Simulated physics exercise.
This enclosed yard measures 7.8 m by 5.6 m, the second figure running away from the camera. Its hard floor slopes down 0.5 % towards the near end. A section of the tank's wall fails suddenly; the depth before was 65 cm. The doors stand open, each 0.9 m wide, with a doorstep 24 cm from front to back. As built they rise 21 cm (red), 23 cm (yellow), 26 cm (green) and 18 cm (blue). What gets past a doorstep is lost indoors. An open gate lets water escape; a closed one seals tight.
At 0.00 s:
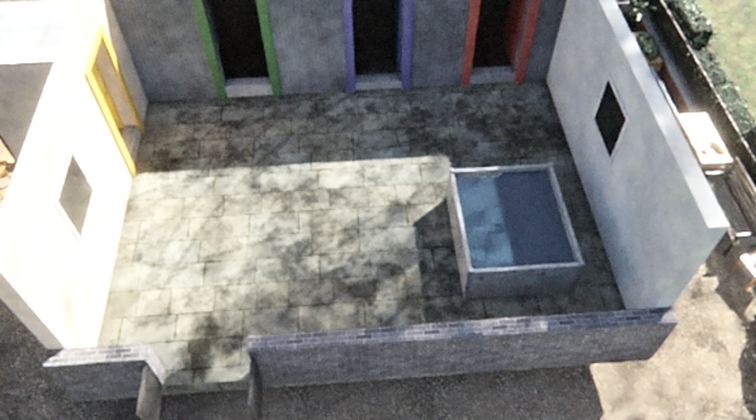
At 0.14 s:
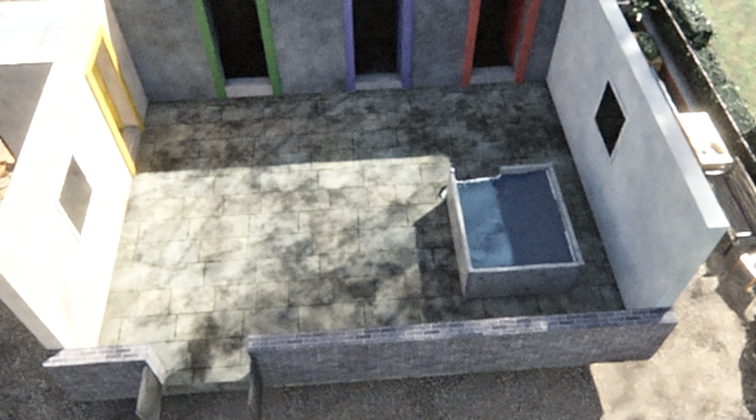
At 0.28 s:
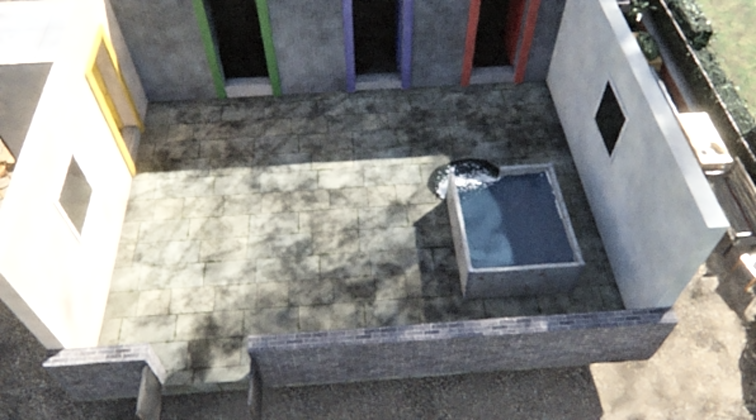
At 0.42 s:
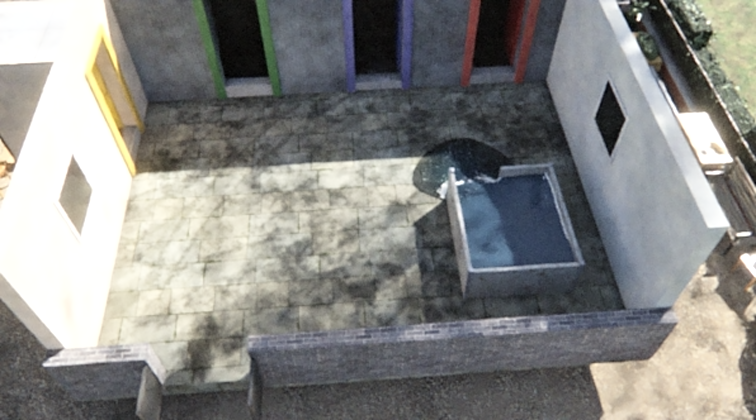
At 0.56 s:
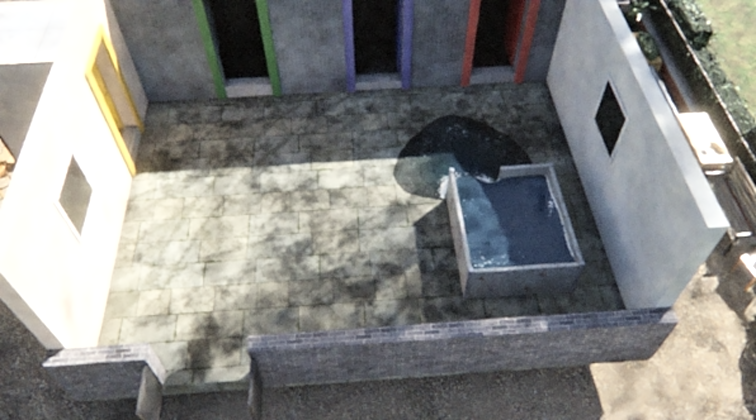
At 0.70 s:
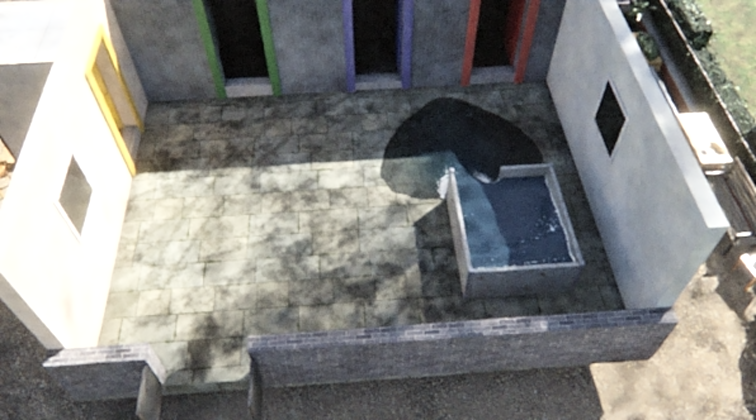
To begin with, a square tank of water stands whole and still in a walled, paved yard with green, purple and red doorways. Then water bursts from its far side in a small, foaming patch. The dark wet area spreads across the floor towards the doorways while the water inside ripples and lowers slightly.
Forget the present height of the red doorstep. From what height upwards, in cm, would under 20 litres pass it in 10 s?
Some 15 cm above the ground.
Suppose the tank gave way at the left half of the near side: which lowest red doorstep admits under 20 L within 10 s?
About 7.5 cm.
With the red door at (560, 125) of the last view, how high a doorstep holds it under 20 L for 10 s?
About 7.0 cm.
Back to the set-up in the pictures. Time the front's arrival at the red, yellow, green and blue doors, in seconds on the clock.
Arrival: Red 1.0 s, yellow 3.6 s, green 2.2 s, blue 1.1 s.
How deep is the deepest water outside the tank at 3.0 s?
Roughly 22 cm.
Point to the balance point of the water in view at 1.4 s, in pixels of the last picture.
Near (484, 203).
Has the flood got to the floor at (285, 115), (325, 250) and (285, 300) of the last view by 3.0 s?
In turn: Wet, still dry, not reached.
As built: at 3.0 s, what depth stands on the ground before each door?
In cm: Red 18, yellow 0, green 7, blue 15.
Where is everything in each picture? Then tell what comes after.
The first frame shows the tank at (512, 218) is whole and still, 65 cm deep; the red door at (498, 41) is dry.
In the second frame, water pours out on the far side and has run 0.3 m, to a hidden place; about 9 cm deep outside, 65 cm at the back.
In the third frame, water pours out on the far side and has run 0.8 m, to (464, 163); about 10 cm deep outside, 65 cm at the back.
In the fourth frame, water pours out on the far side and has run 1.3 m, to (453, 143); about 6 cm deep outside, 65 cm at the back.
In the fifth frame, the front is at (442, 121), 1.9 m from the gap on the far side; 3.1 m2 of floor is wet, 63 cm left at the back.
In the sixth frame, the gap is on the far side, the front 2.5 m out at (442, 101); the back of the tank holds 57 cm; 0.8 m in a straight line remain to the red door at (498, 41).
After 1.4 s water covers 20 % of the floor, deepest (33 cm) near (466, 192); 17 cm at the red door, 0 litres in over its 21 cm doorstep.
After 3.0 s water covers 30 % of the floor, deepest (22 cm) near (535, 81); 18 cm at the red door, 1 litre in over its 21 cm doorstep.
After 10.0 s water covers 85 % of the floor, deepest (11 cm) near (94, 362); 5 cm at the red door, 1 litre in over its 21 cm doorstep.
At the red door as built, the water arrived by 1.1 s and peaked near 22 cm at 2.0 s.
With a doorstep of 12.5 cm, 47 litres would have come in within the 10 s; with 17 cm, 11 litres. So under 20 litres takes about 15 cm.
